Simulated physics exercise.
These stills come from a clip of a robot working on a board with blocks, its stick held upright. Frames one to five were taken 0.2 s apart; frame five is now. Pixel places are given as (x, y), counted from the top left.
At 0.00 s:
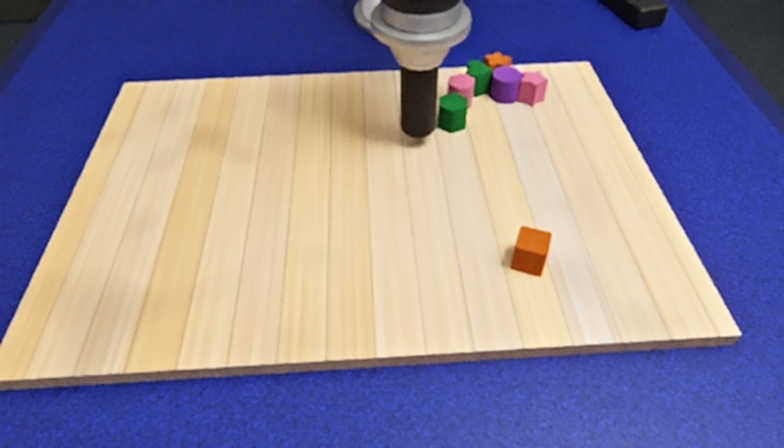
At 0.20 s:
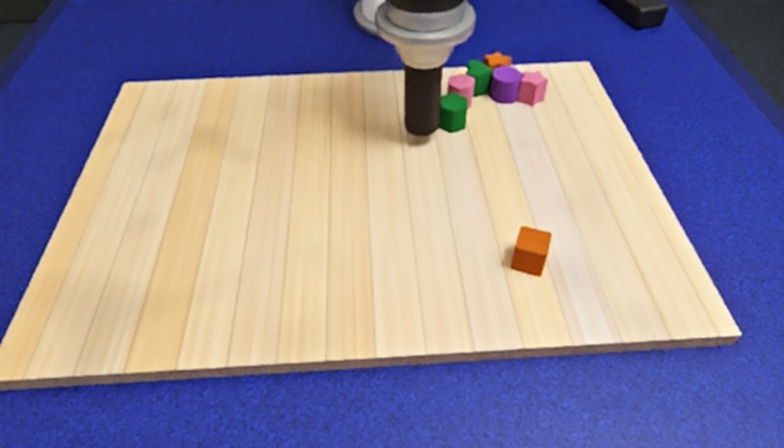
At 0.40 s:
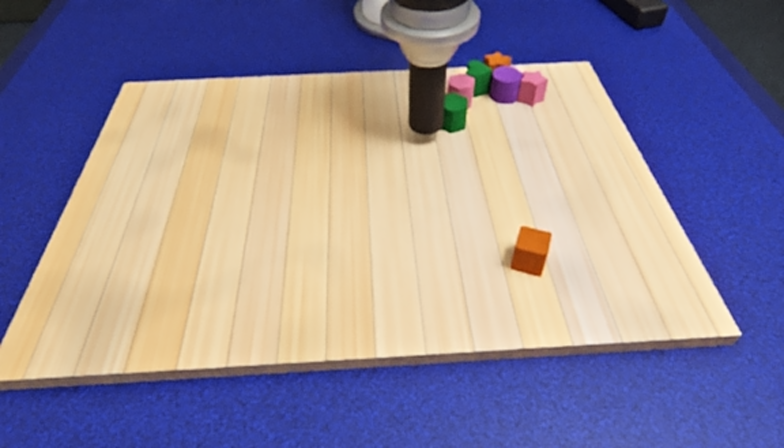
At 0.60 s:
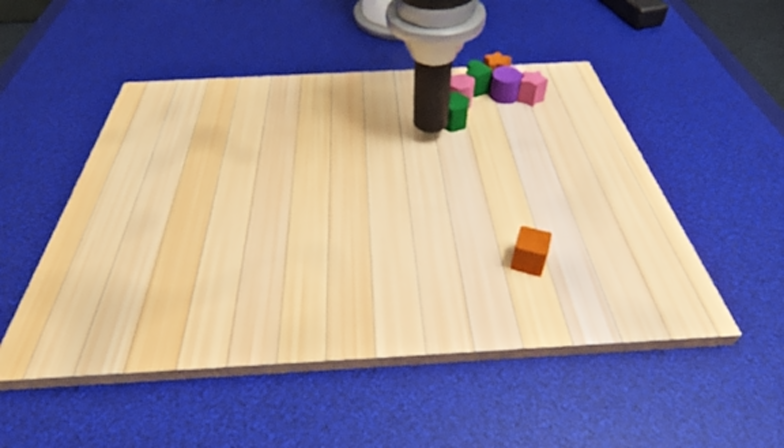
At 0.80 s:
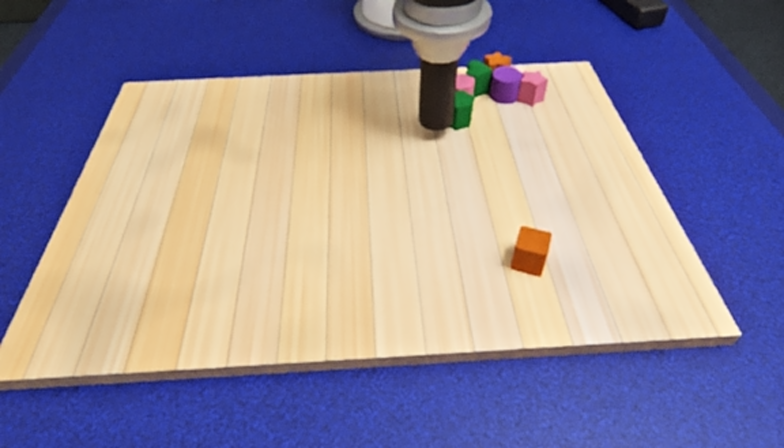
The clip shows a dark robot stick above a wooden board moving slightly right toward a cluster of coloured blocks, then nudging the nearest green block a little to the right, while a separate orange block stays still.
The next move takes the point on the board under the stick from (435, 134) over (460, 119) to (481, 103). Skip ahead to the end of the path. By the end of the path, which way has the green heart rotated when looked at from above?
Top view: Clockwise.
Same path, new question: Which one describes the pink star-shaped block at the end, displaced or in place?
It is no longer where it was.
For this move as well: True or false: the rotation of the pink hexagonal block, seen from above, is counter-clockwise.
The statement is correct.
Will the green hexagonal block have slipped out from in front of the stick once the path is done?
No, I don't think so.
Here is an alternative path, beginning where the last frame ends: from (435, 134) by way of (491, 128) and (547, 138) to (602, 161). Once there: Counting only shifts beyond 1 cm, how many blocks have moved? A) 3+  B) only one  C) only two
I'll go with B - only one.
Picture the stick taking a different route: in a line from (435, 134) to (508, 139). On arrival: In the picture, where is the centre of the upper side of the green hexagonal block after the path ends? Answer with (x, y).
It is going to be at (477, 95).
On the path given first. Halfway along, stick at (462, 106); green hexagonal block at (488, 87), turned 15° clockwise; pink hexagonal block at (466, 75), turned 70° anticlockwise; green heart at (476, 62), turned 40° clockwise.
At the end, stick at (483, 91); green hexagonal block at (508, 72), turned 15° clockwise; pink hexagonal block at (468, 67), turned 130° anticlockwise; green heart at (474, 55), turned 70° clockwise; purple circle at (529, 62); pink star-shaped block at (542, 76), turned 45° clockwise.
